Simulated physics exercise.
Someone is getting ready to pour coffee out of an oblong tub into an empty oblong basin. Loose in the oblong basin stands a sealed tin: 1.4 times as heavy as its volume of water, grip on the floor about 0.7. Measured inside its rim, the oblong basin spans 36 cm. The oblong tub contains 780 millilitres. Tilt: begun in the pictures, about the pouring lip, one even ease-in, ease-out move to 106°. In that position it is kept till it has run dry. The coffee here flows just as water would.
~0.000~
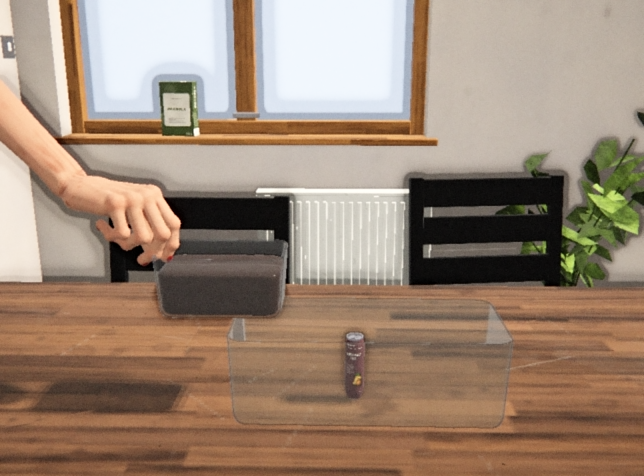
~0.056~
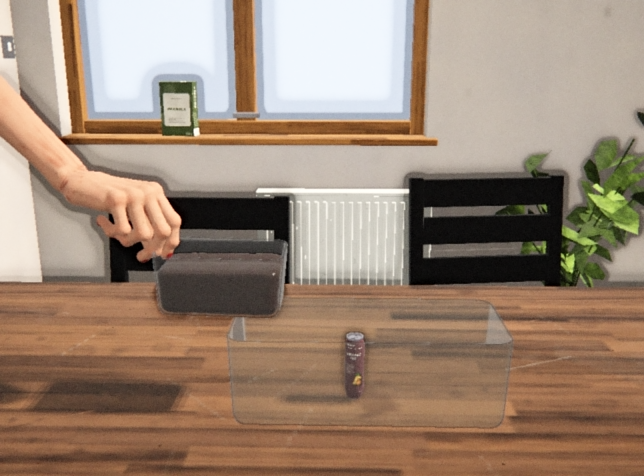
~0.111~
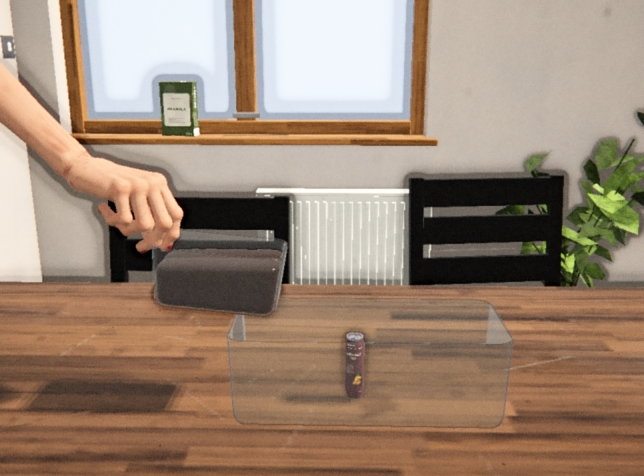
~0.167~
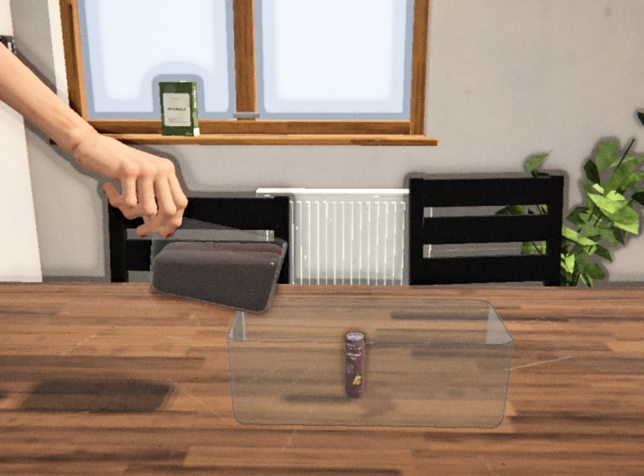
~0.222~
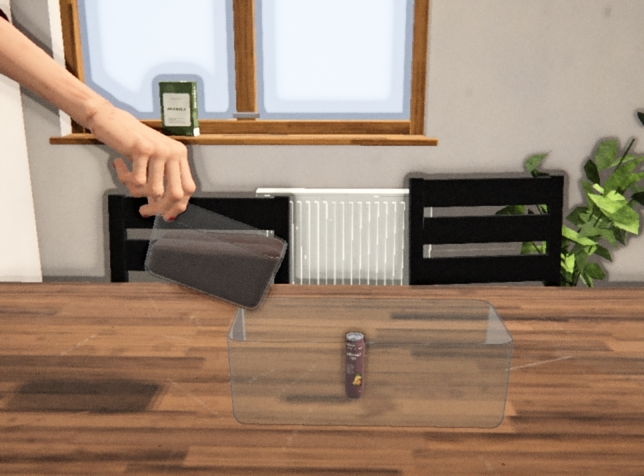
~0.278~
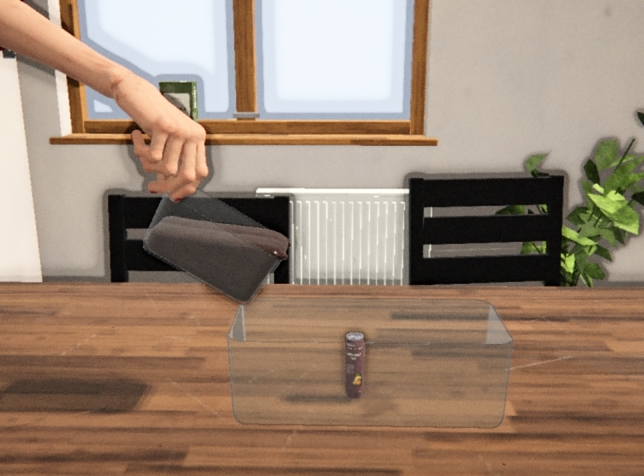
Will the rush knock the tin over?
It is not overturned.
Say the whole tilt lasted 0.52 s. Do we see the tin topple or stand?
In that case the tin stays vertical.
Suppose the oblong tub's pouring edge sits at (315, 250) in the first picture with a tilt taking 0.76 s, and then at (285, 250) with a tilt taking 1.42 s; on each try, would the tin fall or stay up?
Try 1: Tipped over; try 2: Still standing.
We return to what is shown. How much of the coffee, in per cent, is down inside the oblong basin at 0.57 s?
Some 18 per cent.
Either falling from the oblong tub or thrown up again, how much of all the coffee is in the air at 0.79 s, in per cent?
Around 7 per cent of the liquid is in flight.
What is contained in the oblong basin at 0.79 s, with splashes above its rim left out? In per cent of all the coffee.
It works out near 90 per cent.
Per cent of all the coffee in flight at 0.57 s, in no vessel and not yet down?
My guess is roughly 50 %.
Then, 0.57 s in, the tilt is 91° and 32 per cent is still to pour; the tin stands where it began.
Then, 0.79 s in, the tilt is 106° and 2 per cent is still to pour; the tin stands where it began.
Then, 1.01 s in, the tilt is 106° and 0 per cent is still to pour; the tin stands where it began.
Then, 1.26 s in, the tilt is 106° and 0 per cent is still to pour; the tin stands where it began.
Finally, the tin stands where it began.
